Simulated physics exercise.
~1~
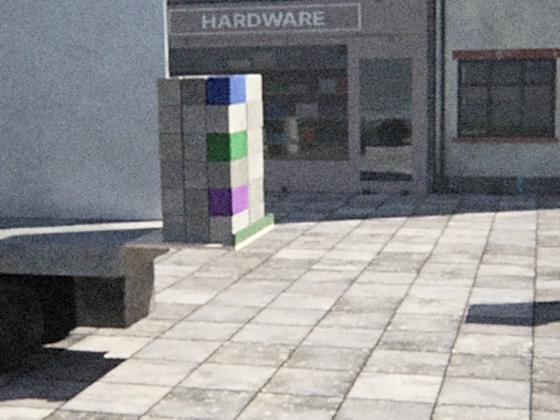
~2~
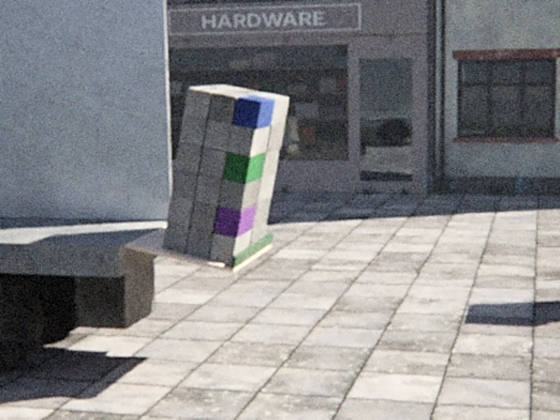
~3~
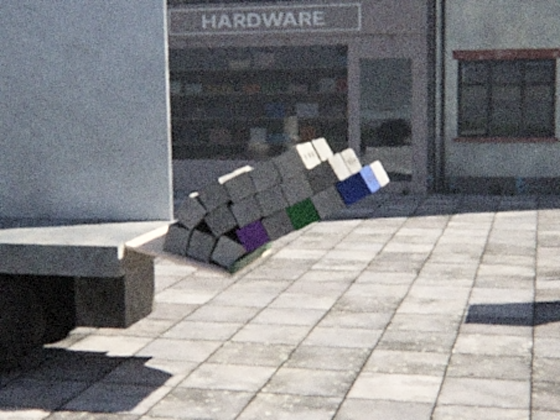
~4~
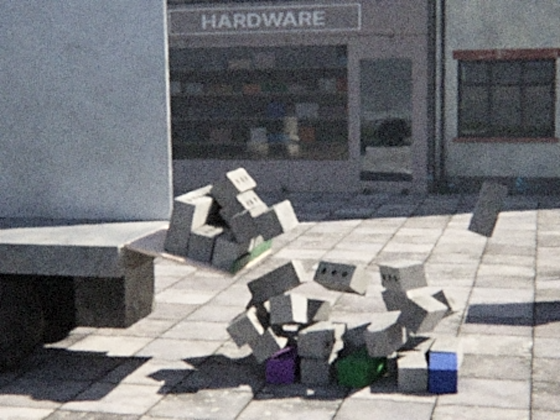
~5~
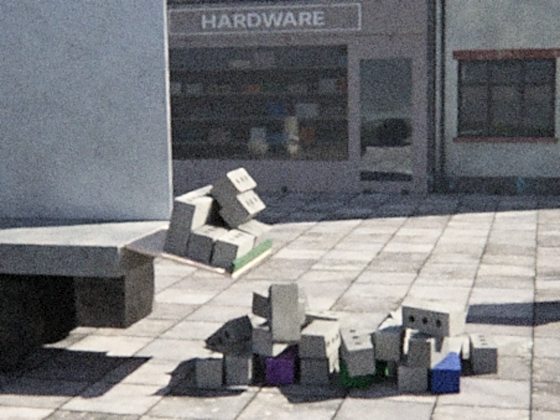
Stack of grey concrete blocks leaning right on a tilting platform, toppling and scattering across paving, with a few blocks staying aboard.
